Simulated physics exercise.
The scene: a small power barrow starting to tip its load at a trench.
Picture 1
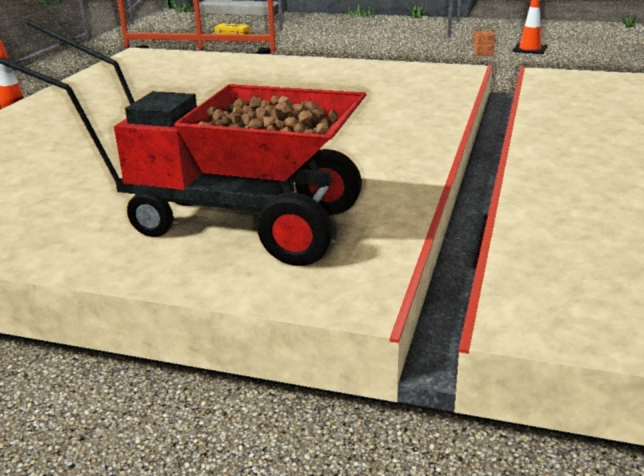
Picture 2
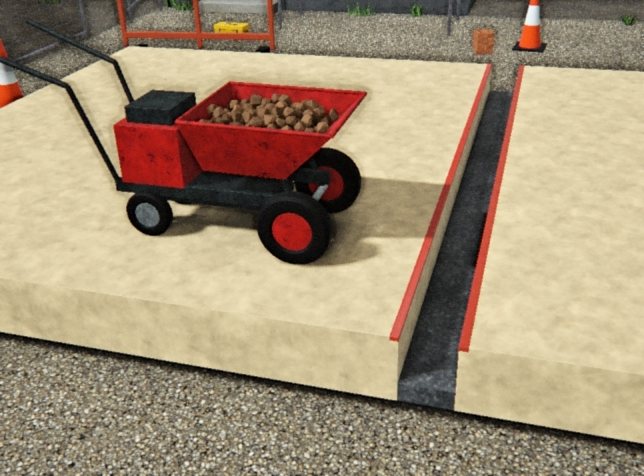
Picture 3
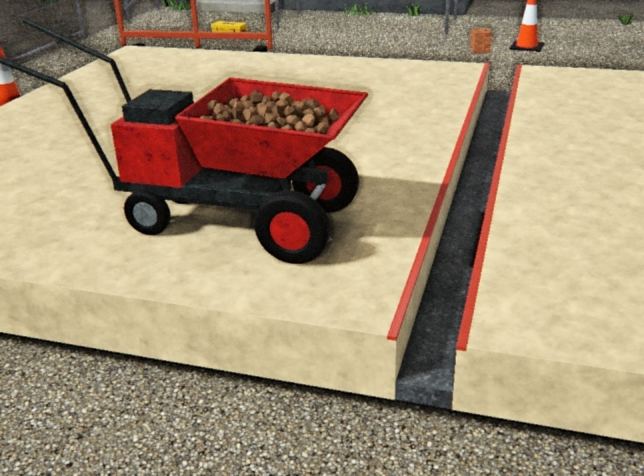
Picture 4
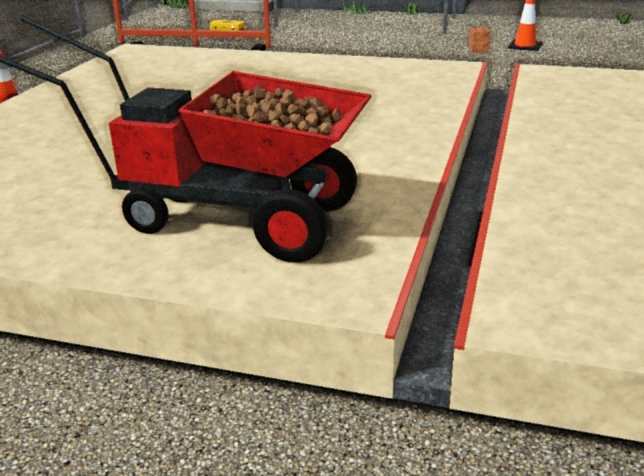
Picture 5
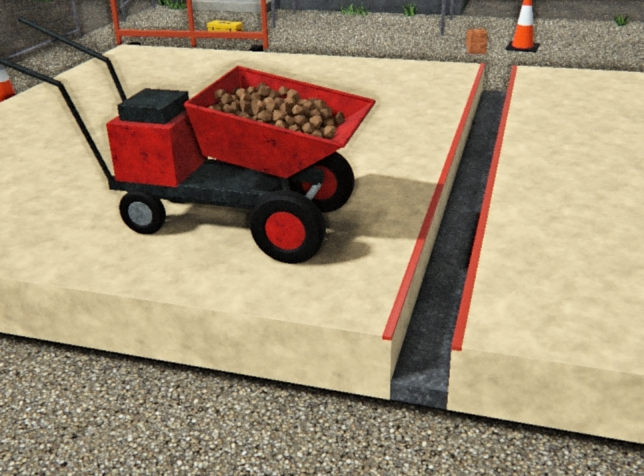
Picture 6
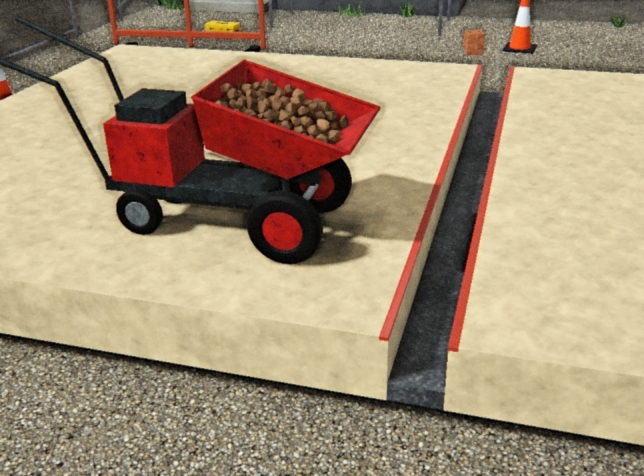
At first, a small red power barrow loaded with brown clods stands on a pale slab, its skip level and facing a narrow, dark, red-edged trench. Then the skip begins to tilt forward, slowly, its rear rising and its front lip dipping to the right, while the wheels stay in place.
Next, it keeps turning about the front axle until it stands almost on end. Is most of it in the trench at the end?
The trench ends with the larger part of it.
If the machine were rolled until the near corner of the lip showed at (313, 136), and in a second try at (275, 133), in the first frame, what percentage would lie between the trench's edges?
In turn 70 and 30 in a hundred.
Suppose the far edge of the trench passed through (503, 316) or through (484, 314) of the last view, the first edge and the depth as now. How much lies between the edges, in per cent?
In turn 100 and 100 in a hundred.
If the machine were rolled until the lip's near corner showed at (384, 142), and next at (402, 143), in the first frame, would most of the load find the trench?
In turn: Not half; under half.
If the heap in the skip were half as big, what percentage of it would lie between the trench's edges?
It comes to 100 per cent or so.
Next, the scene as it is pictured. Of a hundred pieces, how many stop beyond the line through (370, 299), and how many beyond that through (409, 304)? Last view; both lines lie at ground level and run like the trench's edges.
In turn 100 and 80 in a hundred.
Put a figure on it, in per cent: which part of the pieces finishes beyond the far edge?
Close to 0 per cent.
Just after the last frame, skip tipped steeply; every one in the skip.
A moment on, skip tipped steeply; the larger part in the skip; just a few short of the trench; about a tenth in or heaped over the trench; just a few falling.
Further on, skip tipped right over; just a few in the skip; about a tenth short of the trench; almost all in or heaped over the trench; just a few beyond it.
When it is over, skip tipped right over; just a few short of the trench; almost all in or heaped over the trench; just a few beyond it.
